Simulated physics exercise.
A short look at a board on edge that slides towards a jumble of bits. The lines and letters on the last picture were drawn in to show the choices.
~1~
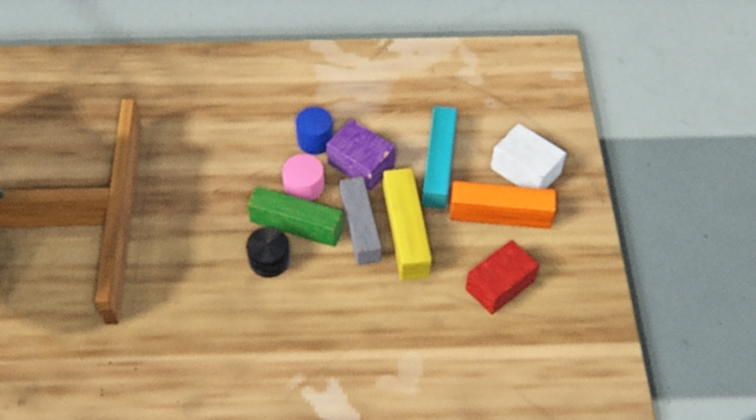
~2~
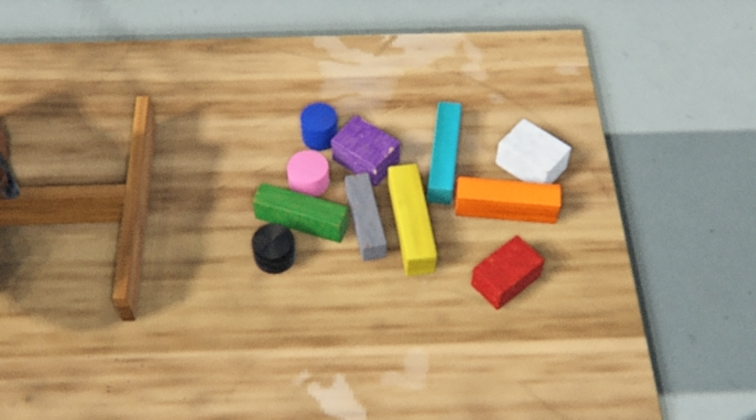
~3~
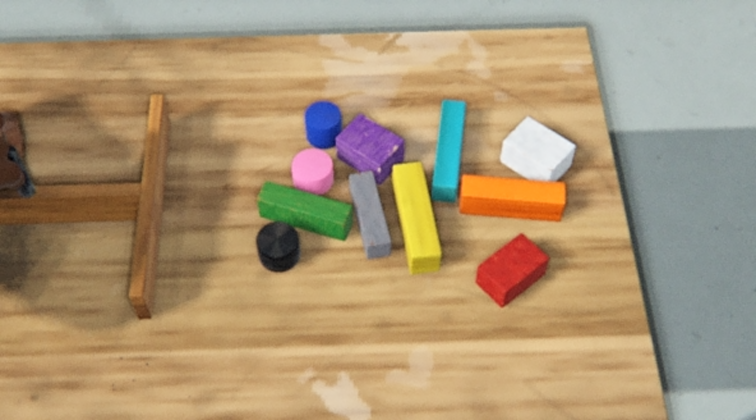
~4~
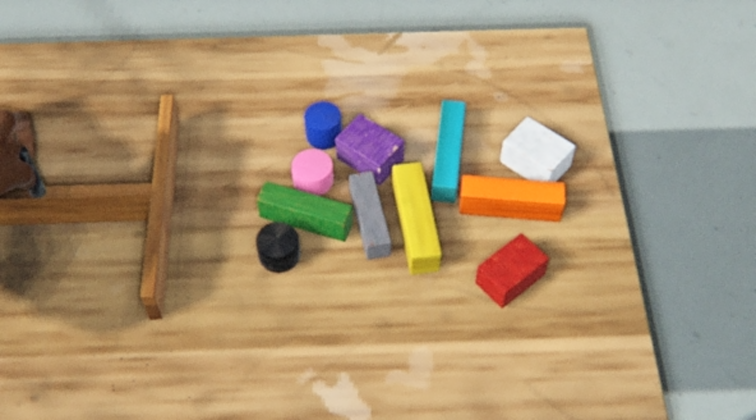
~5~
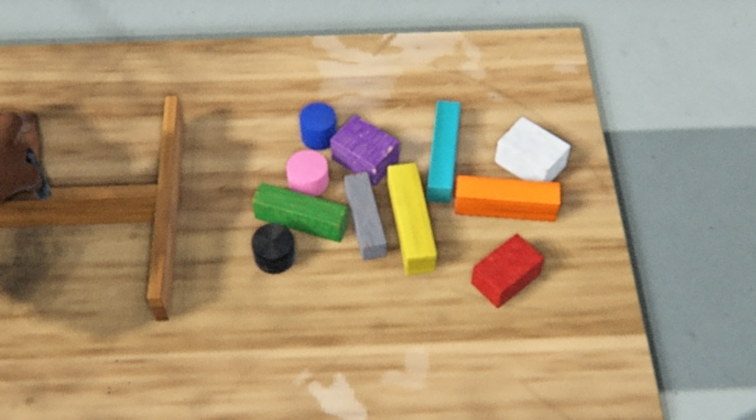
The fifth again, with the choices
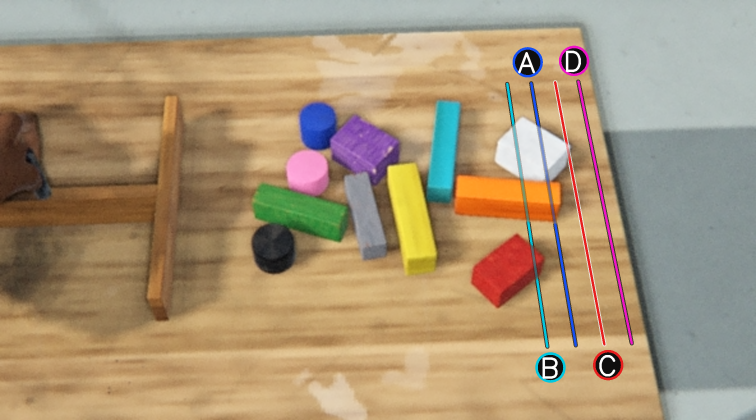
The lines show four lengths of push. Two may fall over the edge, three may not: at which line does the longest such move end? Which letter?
The farthest such stop is B.
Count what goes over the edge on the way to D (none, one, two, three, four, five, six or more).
By then, six or more.
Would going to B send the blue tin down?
No.
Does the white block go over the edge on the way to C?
Yes.
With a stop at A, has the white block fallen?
Yes.
On the marked copy, A at (552, 203); B at (526, 204); C at (578, 202); D at (603, 201).
With B. Early on, board (294, 185); black tin (324, 252); pink tin (323, 167).
Further on, board (424, 181); white block (550, 152); orange stick (553, 200).
At the end, board (525, 177); white block over the edge; orange stick over the edge; two fallen.
As for the rest, A drops three; C drops six; D drops ten.
